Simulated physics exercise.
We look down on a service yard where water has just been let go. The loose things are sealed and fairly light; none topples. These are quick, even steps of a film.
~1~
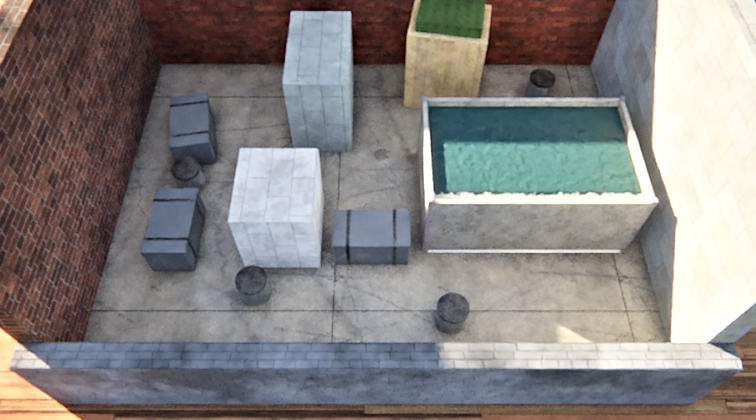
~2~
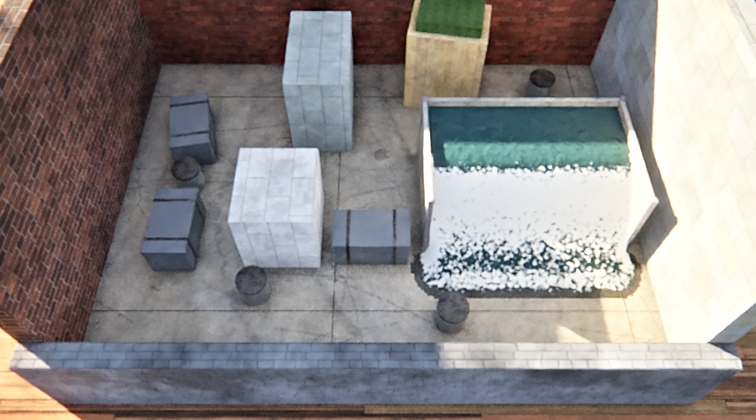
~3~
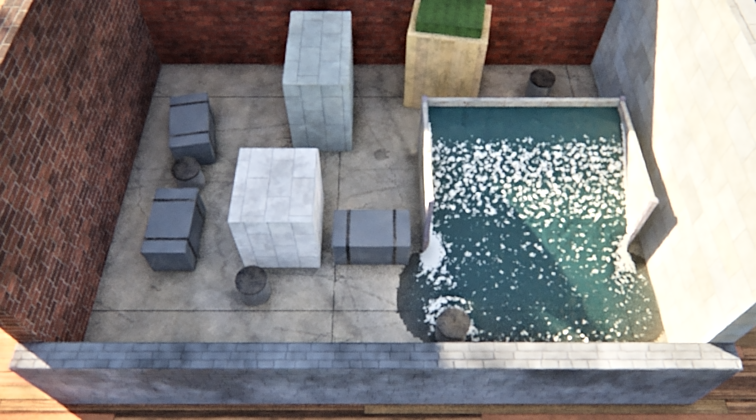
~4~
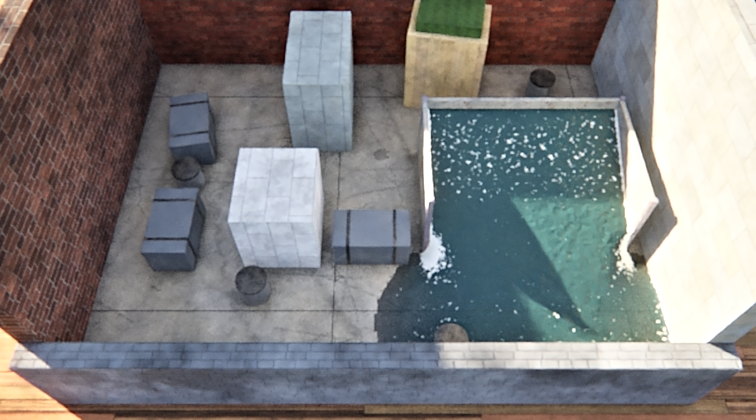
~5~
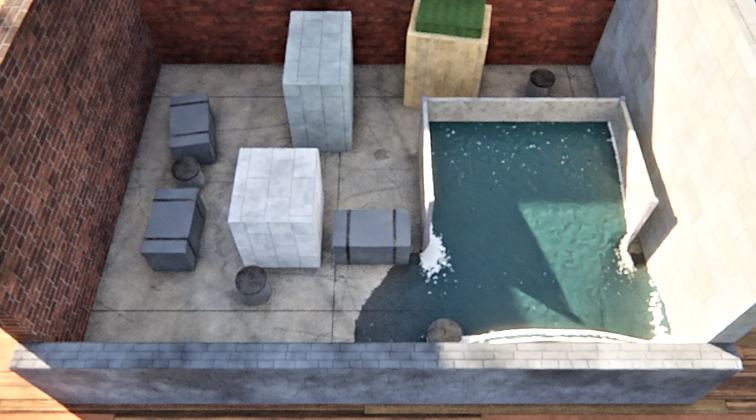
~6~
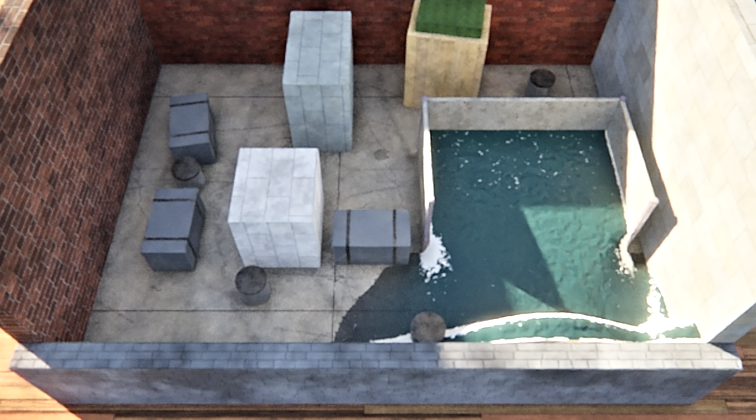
Water bursts from the front of a pale-walled tank at right in a walled yard, seen from a fixed, high view. Grey trunks, dark pails, a white block, a tall pale blue-grey block and a tan block with a green top stand on the concrete. Foaming white, then teal, the water spreads forward and leftward, shifting the nearest pail slightly toward the front wall, then left, while the rest stay still.
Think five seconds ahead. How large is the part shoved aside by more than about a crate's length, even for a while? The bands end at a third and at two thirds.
It is two thirds or above.
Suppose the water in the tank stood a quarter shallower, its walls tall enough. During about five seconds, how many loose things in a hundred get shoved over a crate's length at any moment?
About 80 per cent.
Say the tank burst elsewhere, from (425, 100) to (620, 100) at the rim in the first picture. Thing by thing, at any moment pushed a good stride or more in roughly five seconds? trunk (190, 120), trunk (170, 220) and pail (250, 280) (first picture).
In that order: Short of that, not that far, short of that.
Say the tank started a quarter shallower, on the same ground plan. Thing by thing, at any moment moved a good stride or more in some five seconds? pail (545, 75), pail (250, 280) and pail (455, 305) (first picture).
As listed: Short of that, pushed that far, moved that far.
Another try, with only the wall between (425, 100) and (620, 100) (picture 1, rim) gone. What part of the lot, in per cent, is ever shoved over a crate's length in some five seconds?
I make it 50 per cent.
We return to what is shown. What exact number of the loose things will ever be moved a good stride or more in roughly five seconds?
It comes to 7.
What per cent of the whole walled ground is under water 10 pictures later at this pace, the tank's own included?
I make it 50 per cent.
A moment on, 1 of 8 are well off their spots; 1 afloat.
Next, 2 of 8 are well off their spots; 1 afloat.
Later, 5 of 8 are well off their spots; 1 afloat.
In the end, 7 of 8 are well off their spots, and 7 have been at some point; 6 afloat.
